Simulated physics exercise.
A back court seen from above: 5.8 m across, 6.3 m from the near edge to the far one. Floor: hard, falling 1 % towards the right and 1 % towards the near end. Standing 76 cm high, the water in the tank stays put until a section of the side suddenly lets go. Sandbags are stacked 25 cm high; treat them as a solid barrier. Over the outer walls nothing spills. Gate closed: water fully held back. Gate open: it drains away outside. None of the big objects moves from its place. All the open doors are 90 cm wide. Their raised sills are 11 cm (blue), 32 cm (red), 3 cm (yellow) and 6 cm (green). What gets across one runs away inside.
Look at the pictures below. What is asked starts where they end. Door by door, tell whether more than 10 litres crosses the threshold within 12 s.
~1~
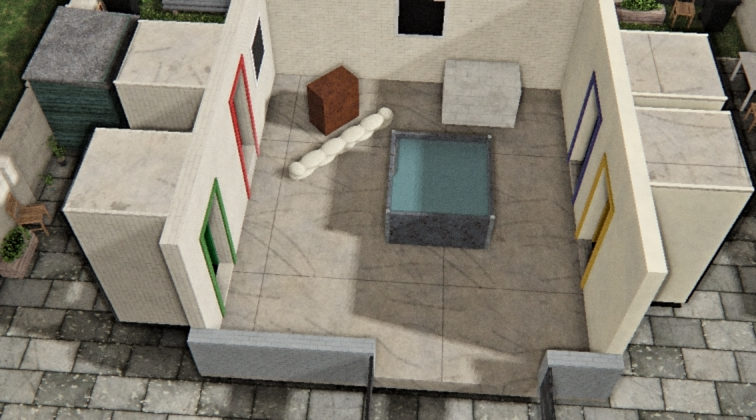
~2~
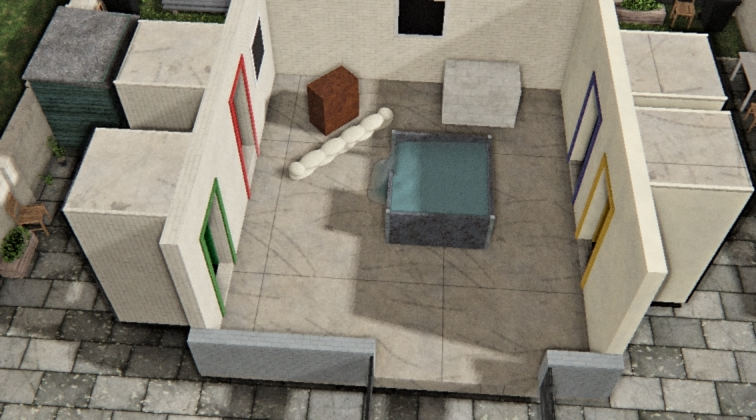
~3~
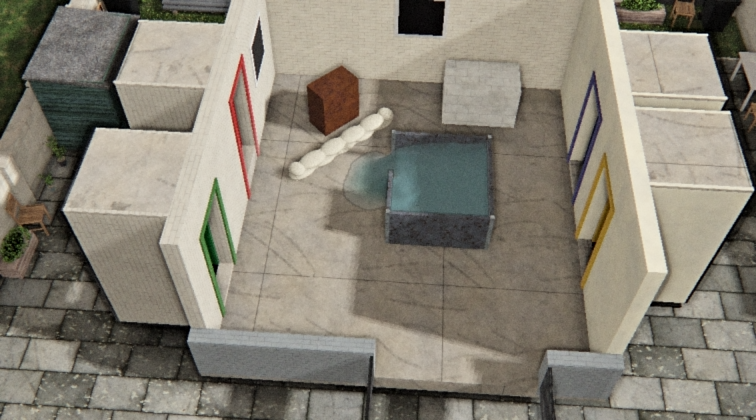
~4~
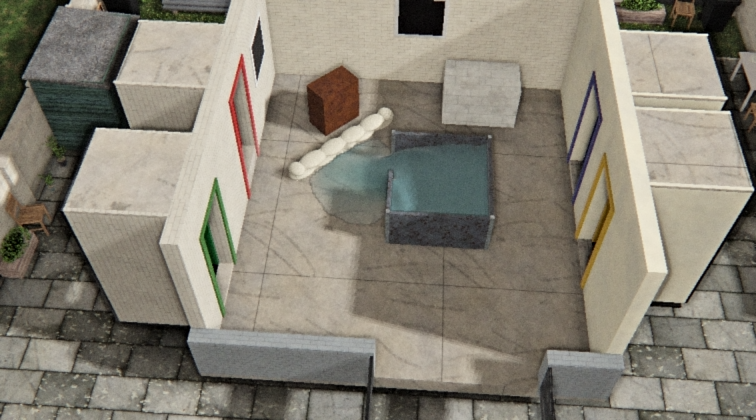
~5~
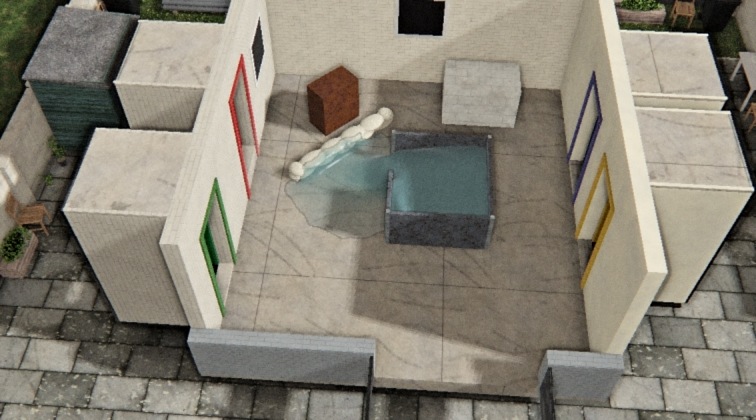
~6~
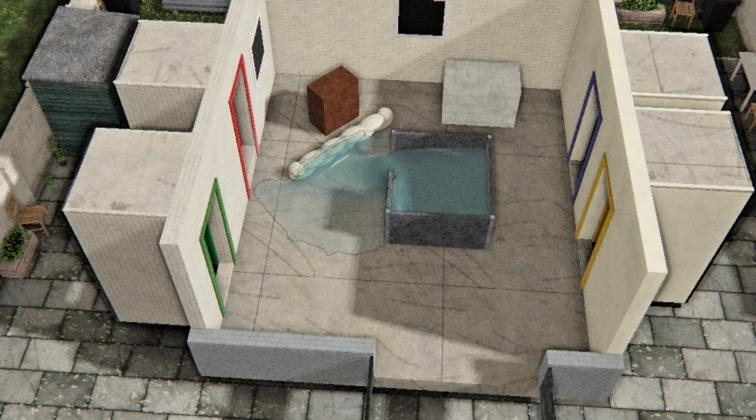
Blue door - no, red door - no, yellow door - yes, green door - yes.
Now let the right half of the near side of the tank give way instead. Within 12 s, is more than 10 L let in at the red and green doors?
Door red stays within, door green stays within.
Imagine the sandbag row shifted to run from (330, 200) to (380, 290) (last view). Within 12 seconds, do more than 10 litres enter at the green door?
Then, for the green door, it's lower.
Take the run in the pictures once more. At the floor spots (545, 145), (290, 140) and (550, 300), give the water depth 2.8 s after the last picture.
The depths come out at 2, 5 and 0 centimetres, in the order listed.
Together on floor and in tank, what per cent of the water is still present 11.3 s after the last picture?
Around 78 percent of the water.
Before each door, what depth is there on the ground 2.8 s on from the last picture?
Centimetres: Blue 1 / red 5 / yellow 0 / green 10.
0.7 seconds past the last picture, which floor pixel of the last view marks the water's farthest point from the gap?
That's around (231, 283) in the last picture.
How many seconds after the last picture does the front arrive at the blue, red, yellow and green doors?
Times: Blue 3.0 seconds, red 0.3 seconds, yellow 4.5 seconds, green 0.7 seconds.
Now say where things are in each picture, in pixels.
In the first picture, the tank at (440, 176) is whole and still, 76 cm deep.
In the second picture, water pours out at (393, 172) and has run 0.5 m, to (389, 161); typically 11 cm deep outside, 76 cm at the tank's back.
In the third picture, the front is at (350, 196), 0.8 m from the gap at (393, 174); 0.8 m2 of floor is under water; 76 cm left at the back of the tank.
In the fourth picture, the front is at (315, 183), 1.4 m from the gap at (393, 175); 1.9 m2 of floor is under water; 74 cm left at the back of the tank.
In the fifth picture, the front is at (290, 192), 1.9 m from the gap at (393, 174); 2.8 m2 of floor is under water; 66 cm left at the back of the tank.
In the sixth picture, the front is at (260, 193), 2.4 m from the gap at (393, 174); 3.7 m2 of floor is under water; 64 cm left at the back of the tank.
Then, 0.7 s after the last picture water covers 20 % of the floor and is deepest (43 cm) near (345, 158); blue door not reached, red door 9 cm at the sill, 0 L in, yellow door not reached, green door not reached.
Then, 1.5 s after the last picture water covers 35 % of the floor and is deepest (36 cm) near (216, 351); blue door not reached, red door 13 cm at the sill, 0 L in, yellow door not reached, green door 13 cm at the sill, 8 L in.
Then, 2.8 s after the last picture water covers 55 % of the floor and is deepest (28 cm) near (239, 353); blue door not reached, red door 5 cm at the sill, 0 L in, yellow door not reached, green door 10 cm at the sill, 31 L in.
Then, 6.3 s after the last picture water covers 90 % of the floor and is deepest (14 cm) near (239, 353); blue door 4 cm at the sill, 0 L in, red door 3 cm at the sill, 0 L in, yellow door 11 cm at the sill, 31 L in, green door 10 cm at the sill, 87 L in.
Then, 11.3 s after the last picture water covers 95 % of the floor and is deepest (11 cm) near (565, 375); blue door 7 cm at the sill, 0 L in, red door 3 cm at the sill, 0 L in, yellow door 8 cm at the sill, 134 L in, green door 5 cm at the sill, 105 L in.
